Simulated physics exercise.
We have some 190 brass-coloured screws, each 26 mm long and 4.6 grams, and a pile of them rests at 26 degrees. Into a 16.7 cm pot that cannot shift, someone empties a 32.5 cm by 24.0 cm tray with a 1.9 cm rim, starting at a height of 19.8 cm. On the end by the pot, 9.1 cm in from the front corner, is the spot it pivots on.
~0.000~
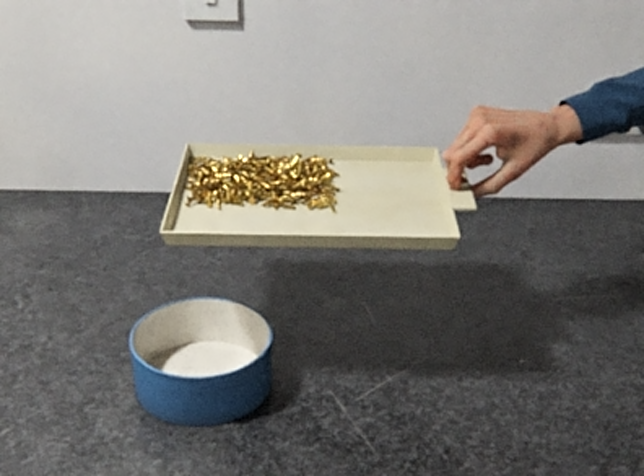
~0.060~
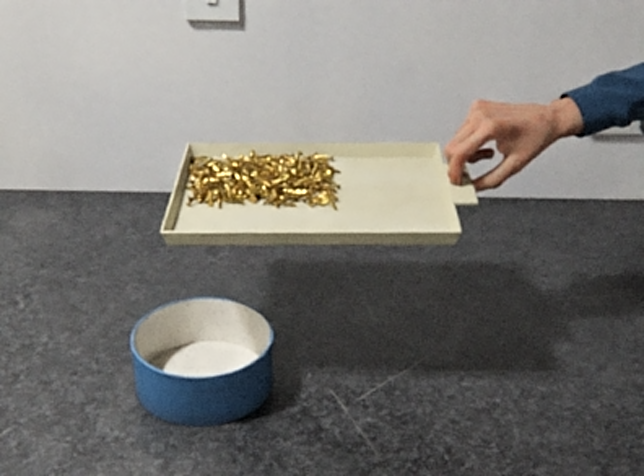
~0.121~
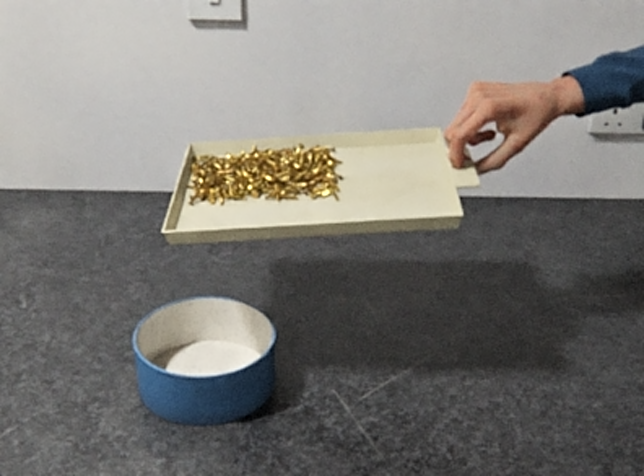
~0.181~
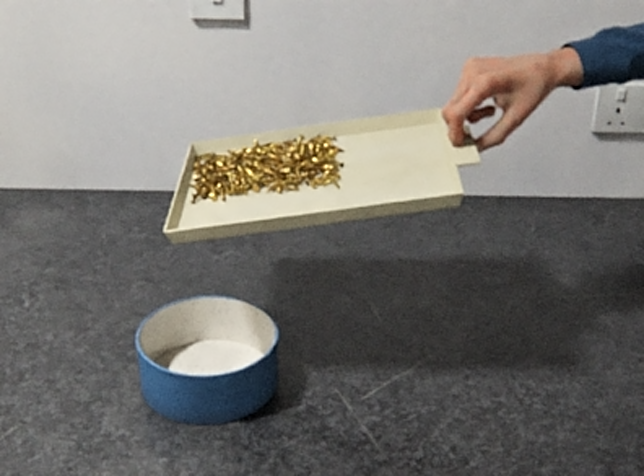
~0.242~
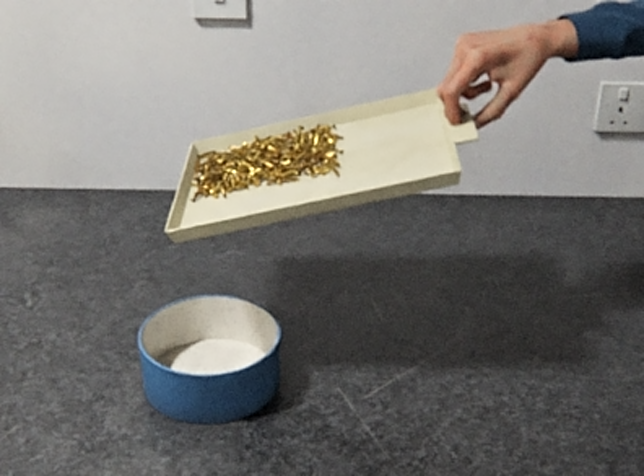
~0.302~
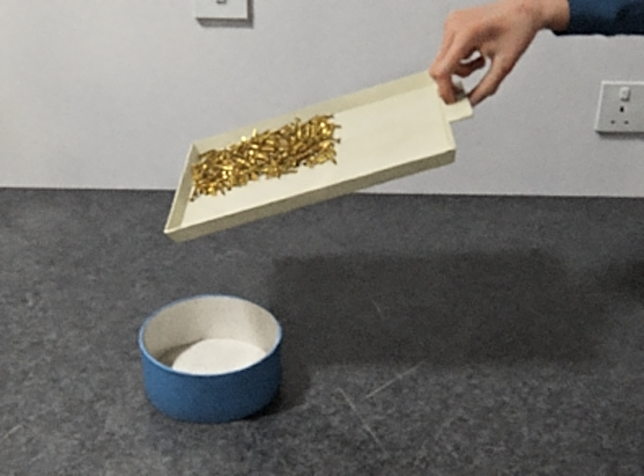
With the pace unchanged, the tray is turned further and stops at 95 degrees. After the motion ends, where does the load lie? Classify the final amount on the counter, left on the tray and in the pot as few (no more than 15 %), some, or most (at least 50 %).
Counter: Most. Tray: Few. Pot: Few.
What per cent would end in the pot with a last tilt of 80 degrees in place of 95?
You'd end up with some 5 % in the pot.
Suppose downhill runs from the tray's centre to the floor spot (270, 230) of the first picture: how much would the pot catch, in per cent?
Something like 100 per cent of the pieces.
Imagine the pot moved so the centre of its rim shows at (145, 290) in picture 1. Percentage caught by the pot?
About 70 per cent.
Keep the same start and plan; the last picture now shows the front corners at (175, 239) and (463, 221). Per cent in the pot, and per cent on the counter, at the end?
You'd end with pot at 100 and counter at 0.
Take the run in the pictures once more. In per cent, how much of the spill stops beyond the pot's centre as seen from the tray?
Near 100 in a hundred.
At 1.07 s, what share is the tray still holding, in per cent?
Some 50 per cent of the load.
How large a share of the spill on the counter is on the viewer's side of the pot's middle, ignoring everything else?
About 0 per cent.
After 0.77 s, tilt 56 degrees; the tray holds 95 %, the pot 0 %.
After 1.07 s, tilt 79 degrees; the tray holds 50 %, the pot 0 %.
After 1.48 s, tilt 95 degrees; the tray holds 0 %, the pot 5 %.
By 2.8 s all is still; counter 95 %, tray 0 %, pot 5 %.
